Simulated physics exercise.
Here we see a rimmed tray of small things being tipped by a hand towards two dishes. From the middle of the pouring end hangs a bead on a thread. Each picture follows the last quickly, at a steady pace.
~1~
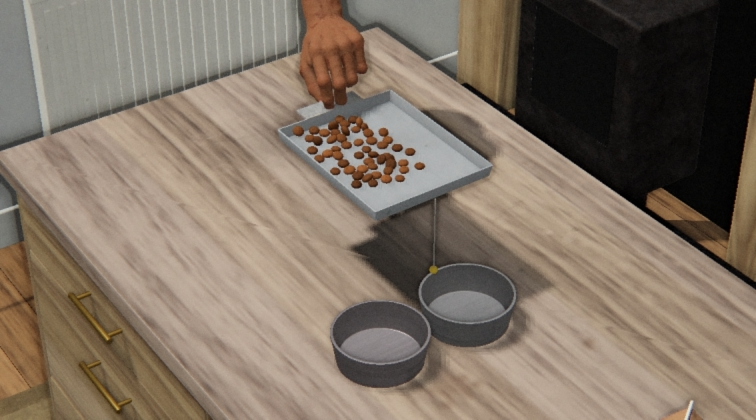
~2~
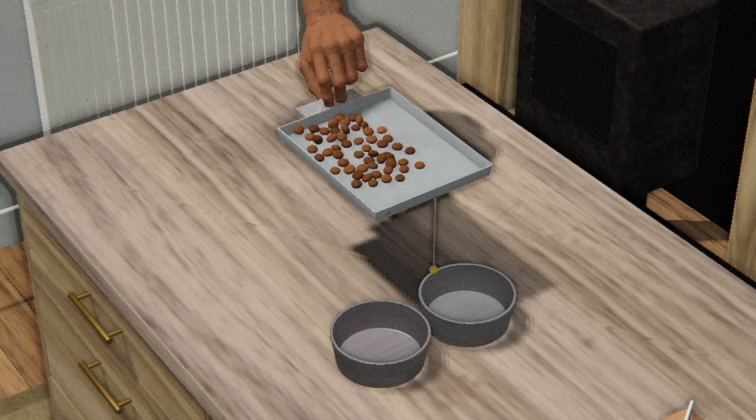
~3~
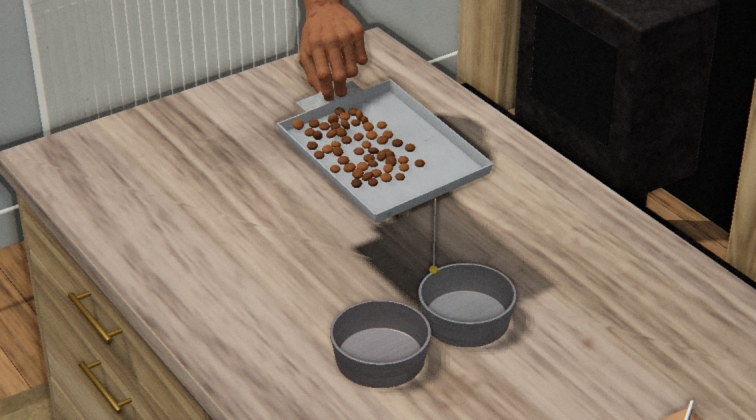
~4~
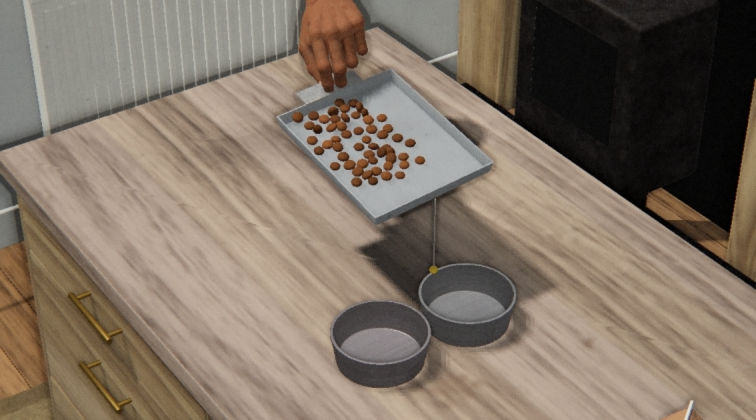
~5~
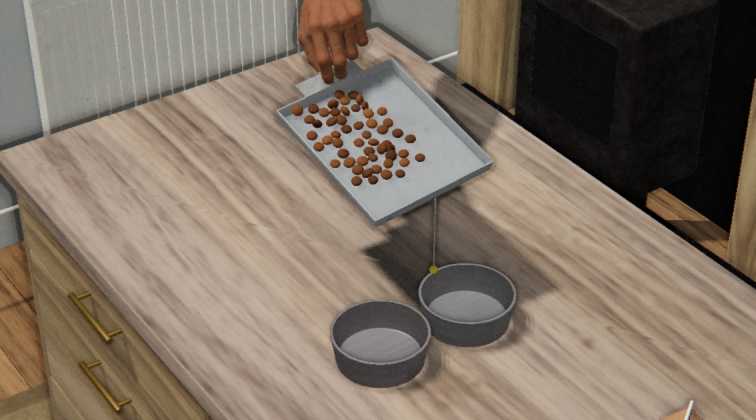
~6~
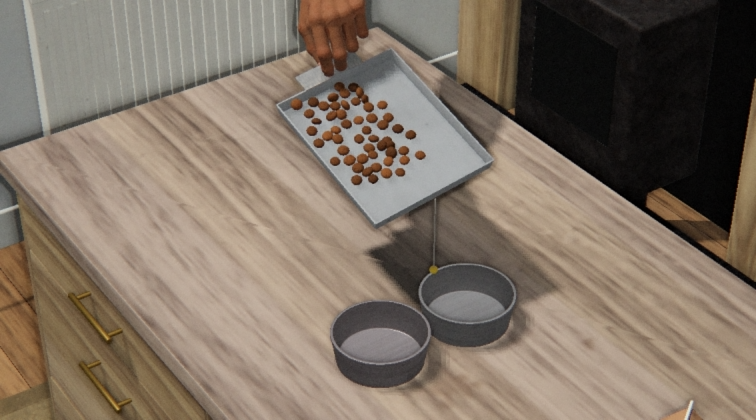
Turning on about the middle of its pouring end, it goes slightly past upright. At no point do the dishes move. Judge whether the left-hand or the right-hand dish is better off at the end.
The left-hand dish is better off.
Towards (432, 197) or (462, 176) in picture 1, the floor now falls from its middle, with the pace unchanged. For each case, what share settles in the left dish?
In turn some 10 and 0 per cent.
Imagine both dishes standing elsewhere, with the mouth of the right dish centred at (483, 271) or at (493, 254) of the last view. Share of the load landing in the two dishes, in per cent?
First case 100 in a hundred, second case 80 in a hundred.
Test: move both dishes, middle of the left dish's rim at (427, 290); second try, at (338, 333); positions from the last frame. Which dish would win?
First try: The leftmost dish; second try: The rightmost dish.
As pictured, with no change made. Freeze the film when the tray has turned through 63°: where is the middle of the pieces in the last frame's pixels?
At about (385, 199).
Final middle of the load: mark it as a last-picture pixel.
About pixel (390, 338).
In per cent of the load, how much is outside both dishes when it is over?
I'd put it close to 40 per cent.
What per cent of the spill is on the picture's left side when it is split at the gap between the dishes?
I reckon around 100 per cent.
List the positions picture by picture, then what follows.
Corners of the pouring end (376, 210) and (489, 165), level; middle of the load (367, 149), bits of dog kibble; left dish (409, 369); right dish (496, 328); bead on its thread (434, 270), in the first frame.
Corners of the pouring end (376, 210) and (489, 164), level; middle of the load (367, 148), in the second frame.
Corners of the pouring end (376, 212) and (490, 163), tipped barely, lowest at the left corner; middle of the load (367, 145), in the third frame.
Corners of the pouring end (376, 215) and (490, 162), tipped a little, lowest at the left corner; middle of the load (367, 140), in the fourth frame.
Corners of the pouring end (376, 218) and (490, 160), tipped a little, lowest at the left corner; middle of the load (359, 143), in the fifth frame.
Corners of the pouring end (376, 221) and (491, 159), tipped clearly, lowest at the left corner; middle of the load (359, 139); left dish (409, 369); right dish (496, 328), in the sixth frame.
Just after the last frame, tray tipped steeply; almost all on the tray; just a few in the air.
A moment on, tray tipped past a quarter turn; roughly a quarter on the tray; roughly half in the left dish; just a few in the right dish; about a tenth outside both; about a tenth in the air.
Further on, tray tipped past a quarter turn; roughly two thirds in the left dish; just a few in the right dish; roughly a third outside both.
When it is over, tray tipped past a quarter turn; roughly two thirds in the left dish; just a few in the right dish; roughly a third outside both.
